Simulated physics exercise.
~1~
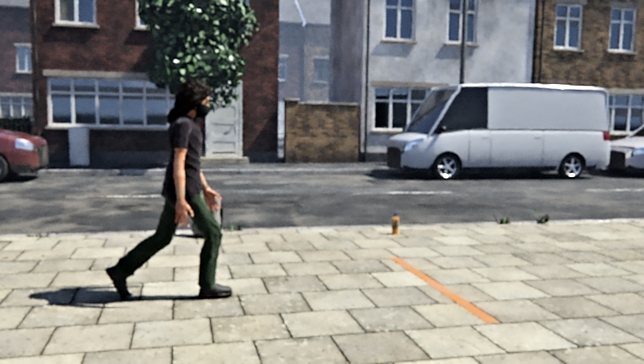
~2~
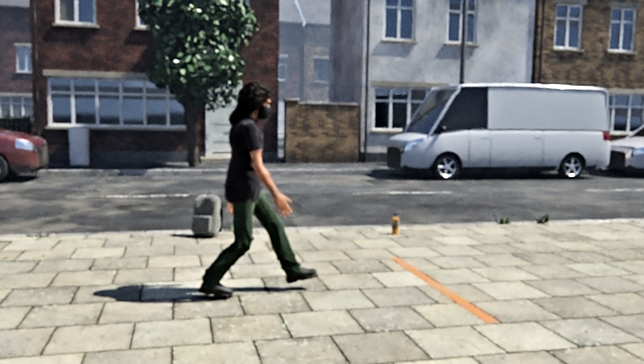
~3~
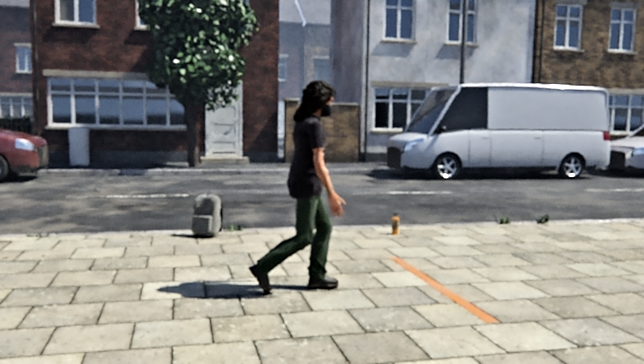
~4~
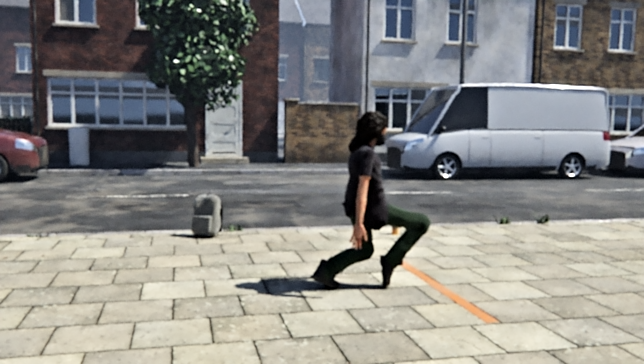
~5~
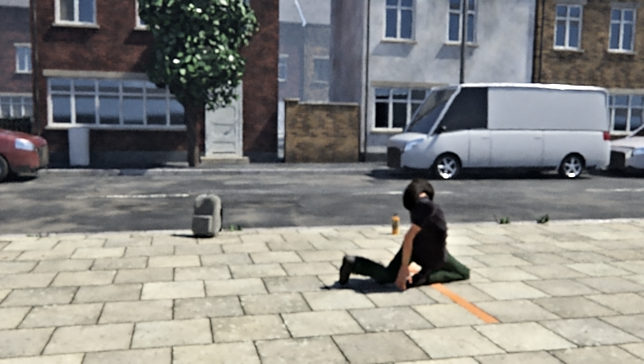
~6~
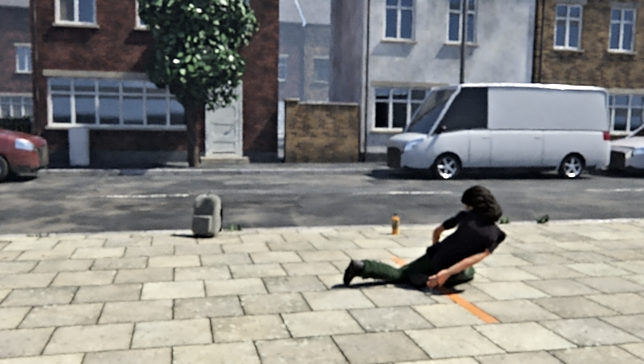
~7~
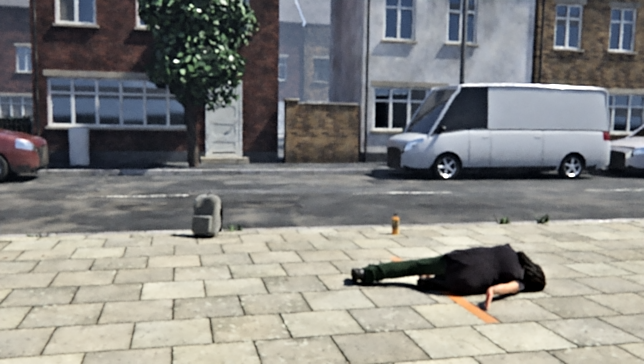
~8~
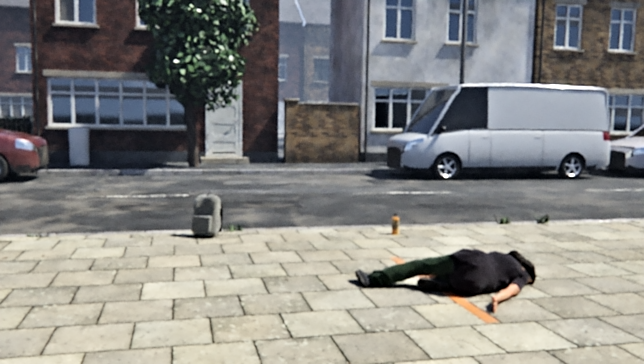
A dark-haired person walks right, sinks to the pavement, and ends lying across the orange tape.
